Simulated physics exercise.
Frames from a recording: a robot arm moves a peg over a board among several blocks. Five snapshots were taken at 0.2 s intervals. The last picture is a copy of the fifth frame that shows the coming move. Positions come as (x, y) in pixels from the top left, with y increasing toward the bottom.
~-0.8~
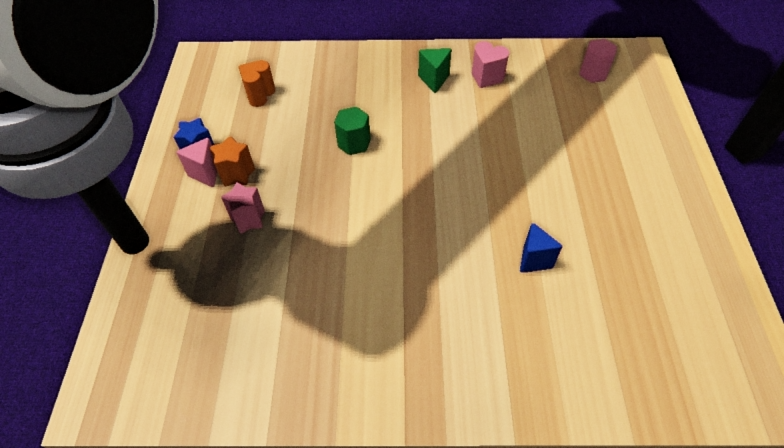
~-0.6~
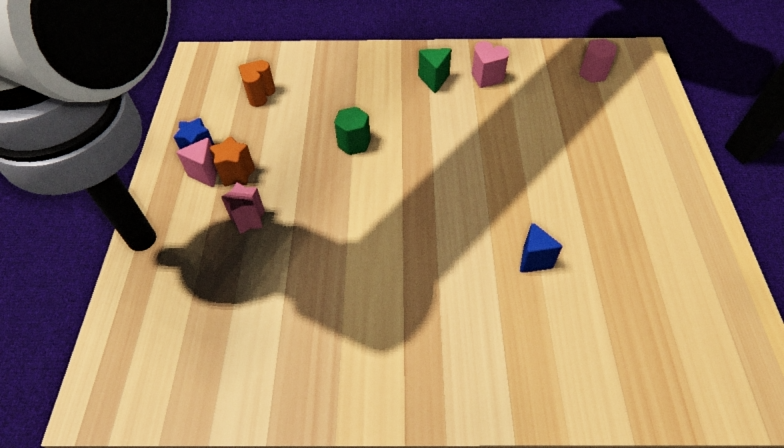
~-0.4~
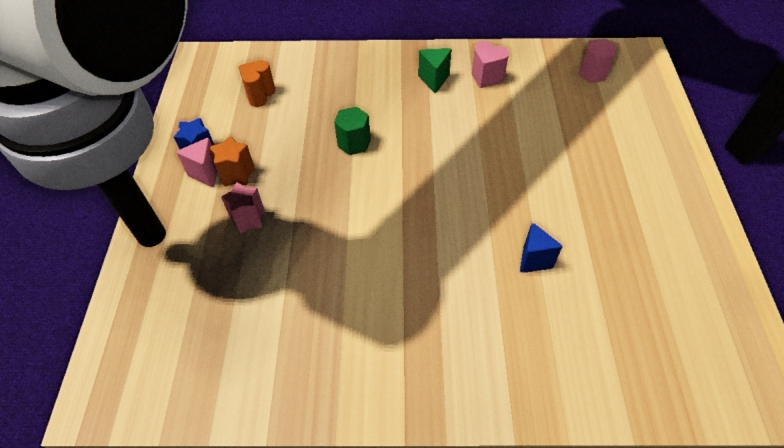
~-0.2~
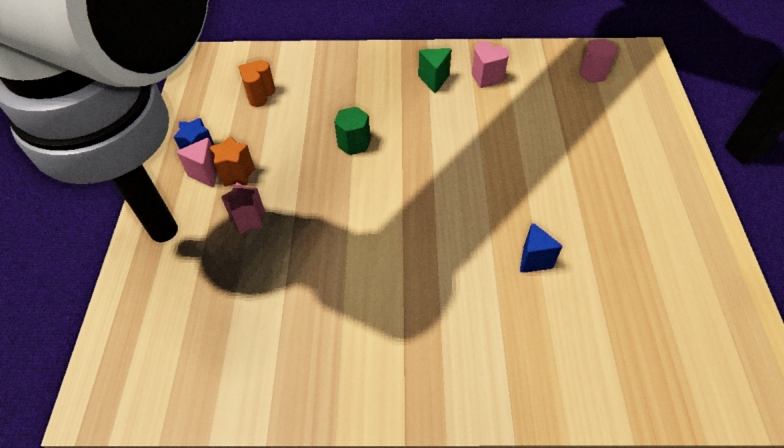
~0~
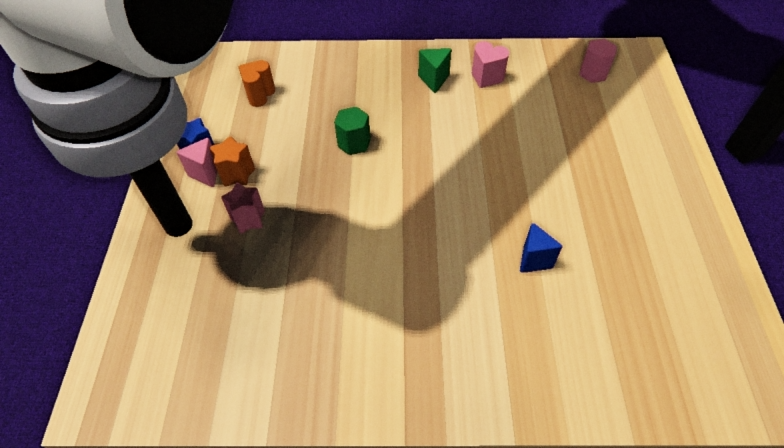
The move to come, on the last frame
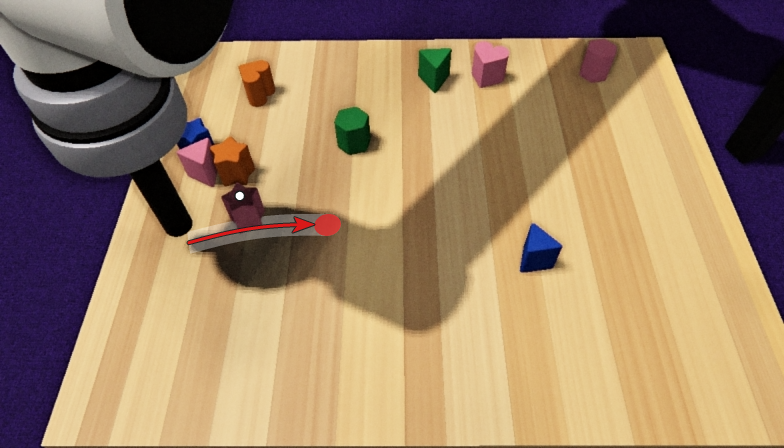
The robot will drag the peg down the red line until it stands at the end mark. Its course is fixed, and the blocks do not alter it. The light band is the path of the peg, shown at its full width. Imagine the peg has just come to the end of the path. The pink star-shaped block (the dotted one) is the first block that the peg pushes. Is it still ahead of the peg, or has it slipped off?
Slid away.
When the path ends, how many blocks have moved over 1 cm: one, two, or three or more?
In total, one block gets moved by over 1 cm.
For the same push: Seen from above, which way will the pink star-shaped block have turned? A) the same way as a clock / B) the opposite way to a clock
The correct letter is B.
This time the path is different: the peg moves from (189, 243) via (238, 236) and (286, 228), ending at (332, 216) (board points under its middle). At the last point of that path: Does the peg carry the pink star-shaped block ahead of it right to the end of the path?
Answer: No.
The drawn path runs from (189, 243) by way of (259, 228) to (328, 225); the dot is on the pink star-shaped block.
What follows on the original path. One third of the way, peg (229, 214); pink star-shaped block (248, 192), turned 15° anticlockwise.
Two thirds of the way, peg (279, 208); pink star-shaped block (275, 181), turned 65° anticlockwise.
At the end, peg (324, 208); orange star-shaped block not moved; pink star-shaped block (276, 181), turned 70° anticlockwise.
